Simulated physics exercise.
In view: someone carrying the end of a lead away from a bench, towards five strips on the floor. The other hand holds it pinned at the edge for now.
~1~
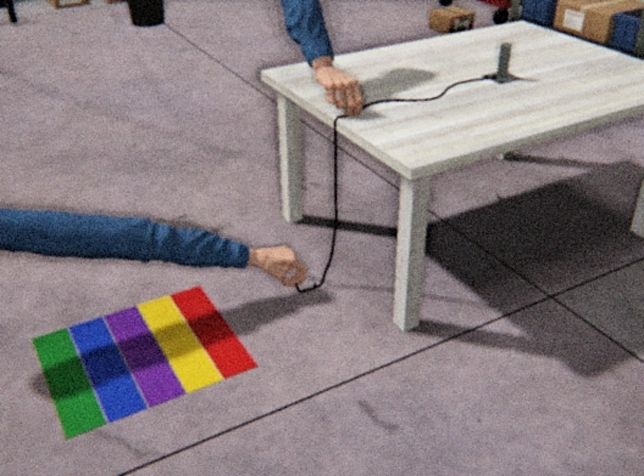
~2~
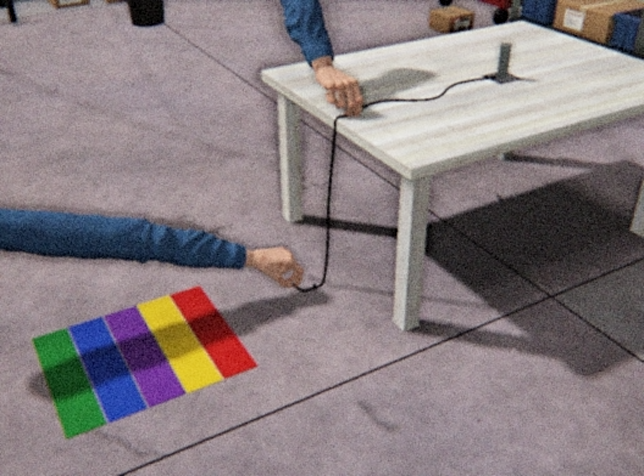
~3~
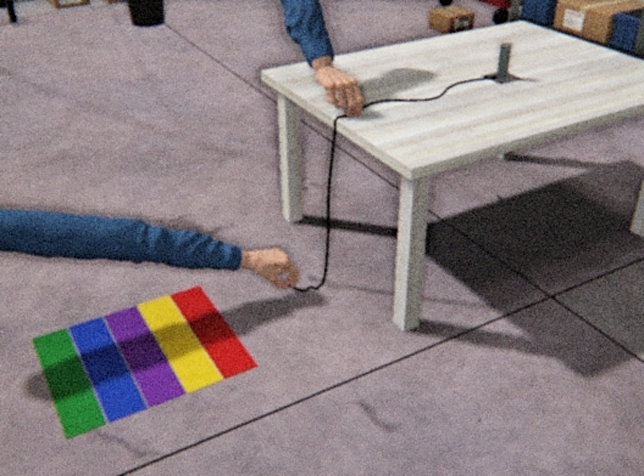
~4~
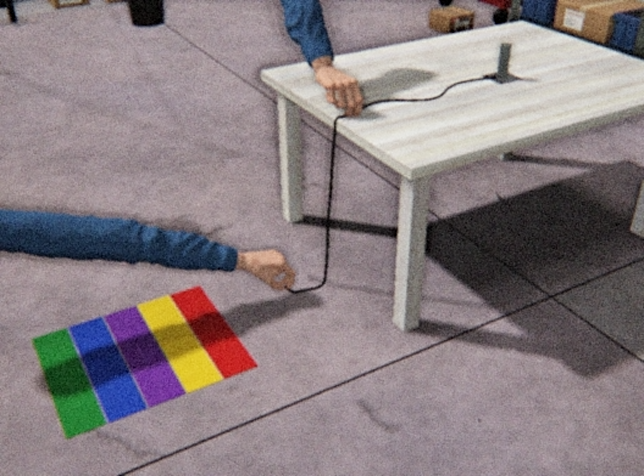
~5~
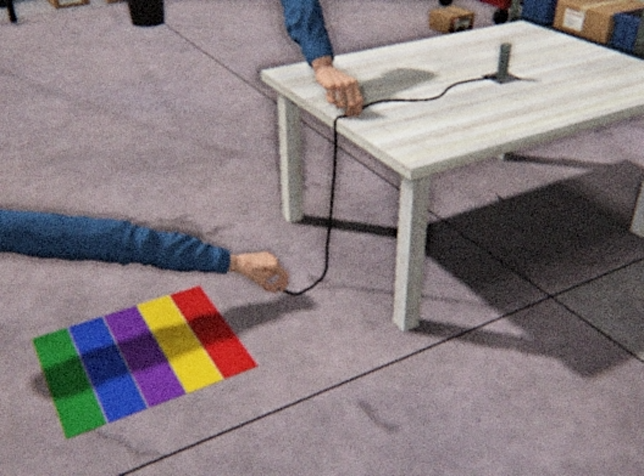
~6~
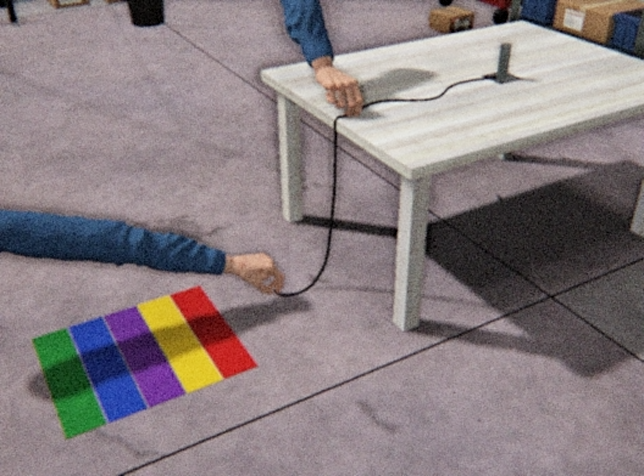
The clip shows a hand slowly drawing the end of a black lead a short way left, near coloured strips on the floor, while another hand stays still, holding the lead at the edge of a pale table.
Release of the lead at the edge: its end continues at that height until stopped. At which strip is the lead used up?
At the yellow one.
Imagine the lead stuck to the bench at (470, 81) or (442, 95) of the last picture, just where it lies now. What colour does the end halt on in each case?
For the first it's yellow, and for the second it's yellow.
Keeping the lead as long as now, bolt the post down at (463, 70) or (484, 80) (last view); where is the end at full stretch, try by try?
Near (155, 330) the first time and near (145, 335) the second time.
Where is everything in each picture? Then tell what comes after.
In the first frame, end (296, 283); red (230, 356); yellow (195, 369); purple (158, 382); blue (120, 396); green (79, 411).
In the second frame, end (293, 284); lead through (466, 82) (430, 99) (366, 106) (333, 150) (328, 213) (325, 274).
In the third frame, end (289, 286).
In the fourth frame, end (285, 287); lead through (466, 82) (430, 99) (366, 106) (333, 150) (329, 213) (326, 274).
In the fifth frame, end (279, 289).
In the sixth frame, end (274, 291); lead through (466, 82) (430, 99) (366, 106) (335, 150) (332, 212) (320, 274).
Soon after, end near (240, 302); short of the strips.
After that, end near (196, 317); over red.
At the stop, end near (171, 325); over yellow. It gets as far as the yellow strip.
